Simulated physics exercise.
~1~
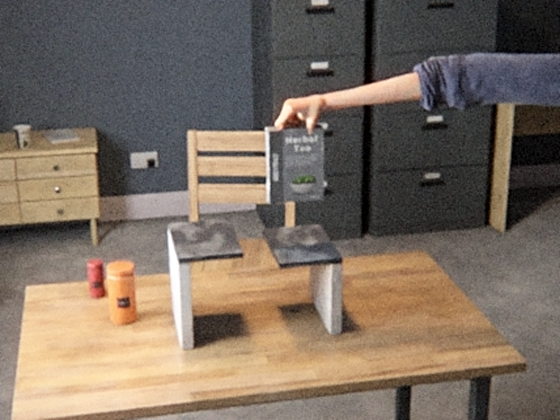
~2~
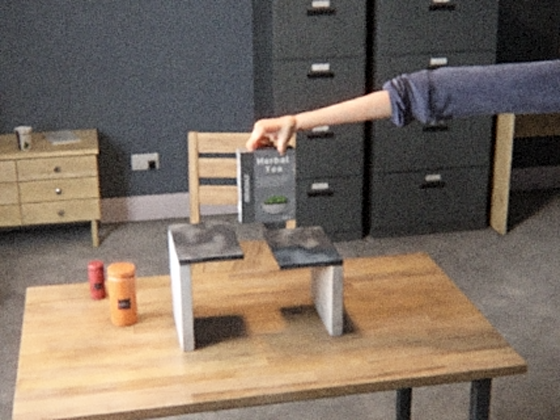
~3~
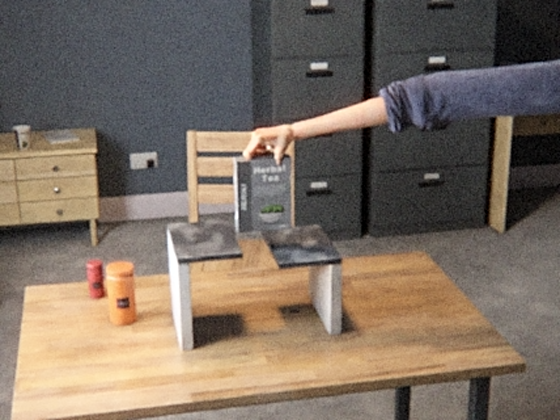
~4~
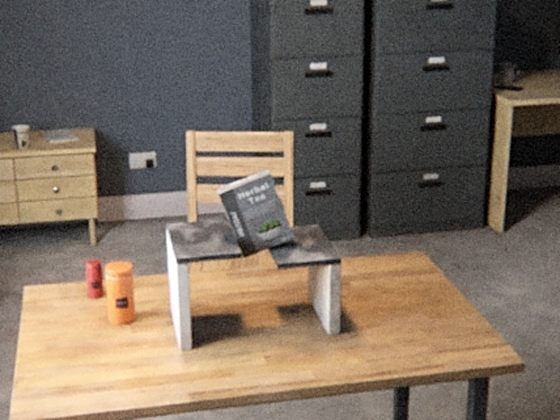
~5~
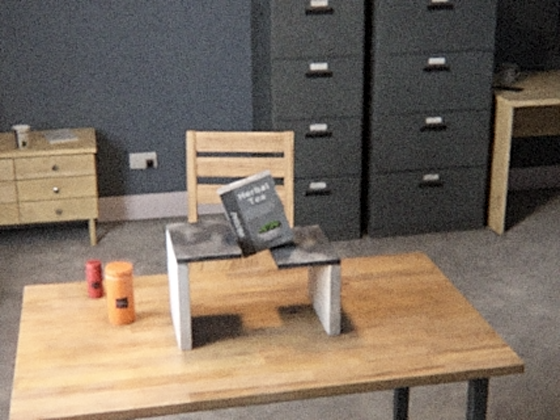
A hand held a grey packet of herbal tea upright above the gap between two dark ledges on a wooden table, moved it left and lowered it, then let go, and the packet tipped and stayed lodged there, leaning.
